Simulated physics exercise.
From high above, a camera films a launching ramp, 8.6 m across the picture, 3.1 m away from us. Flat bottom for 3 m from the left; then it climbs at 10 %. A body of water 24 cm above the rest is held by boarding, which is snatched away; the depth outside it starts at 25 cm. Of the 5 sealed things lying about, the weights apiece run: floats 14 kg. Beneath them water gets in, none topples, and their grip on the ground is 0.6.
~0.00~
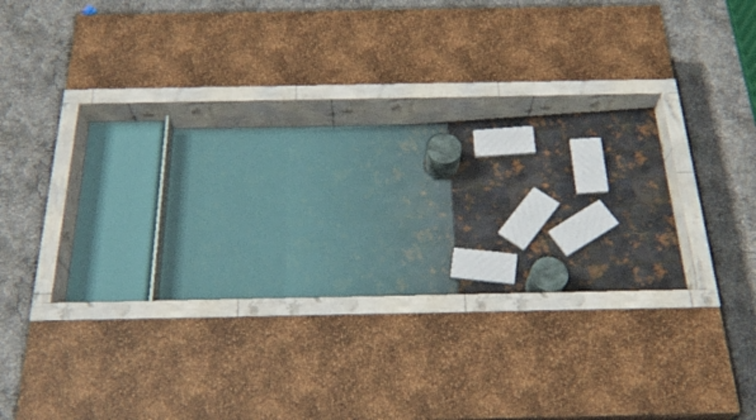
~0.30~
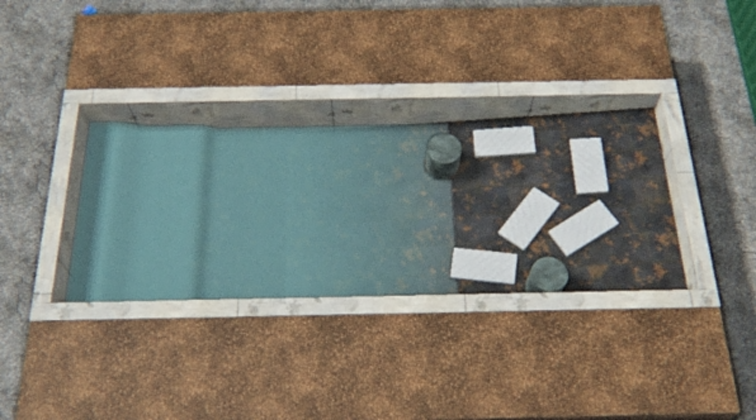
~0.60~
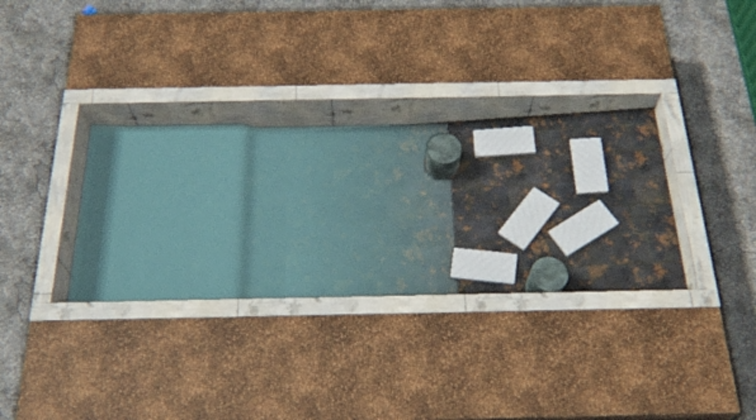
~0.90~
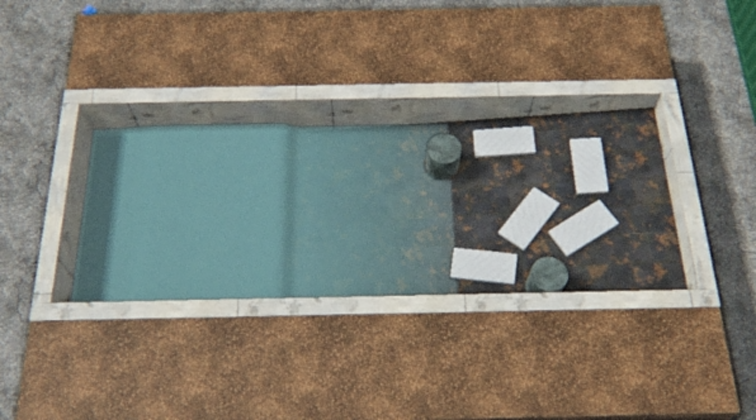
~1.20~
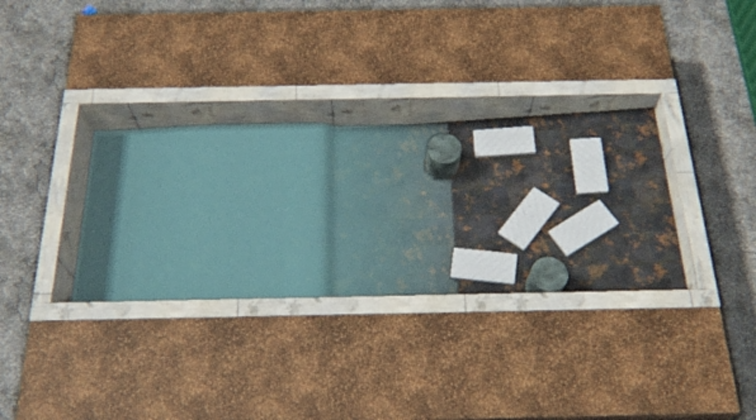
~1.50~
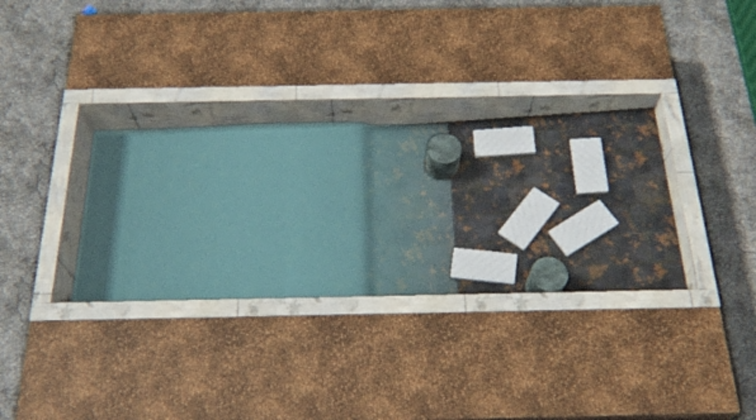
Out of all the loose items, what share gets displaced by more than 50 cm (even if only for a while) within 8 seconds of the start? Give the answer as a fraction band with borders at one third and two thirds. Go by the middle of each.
Band: 1/3 up to 2/3.
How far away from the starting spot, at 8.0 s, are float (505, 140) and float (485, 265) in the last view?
In turn: 40 cm, 300 cm.
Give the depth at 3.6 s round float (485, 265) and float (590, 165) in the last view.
I'd put it at 12 cm and 2 cm respectively.
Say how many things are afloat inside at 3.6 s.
Total: 3.
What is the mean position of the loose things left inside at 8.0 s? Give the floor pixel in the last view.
Close to (452, 200).
After 2.1 s 0 of 5 are over 50 cm from their spots; 0 afloat.
After 3.6 s 0 of 5 are over 50 cm from their spots; 3 afloat.
After 5.6 s 2 of 5 are over 50 cm from their spots; 3 afloat.
After 8.0 s 2 of 5 are over 50 cm from their spots, and 2 have been at some point; 2 afloat.
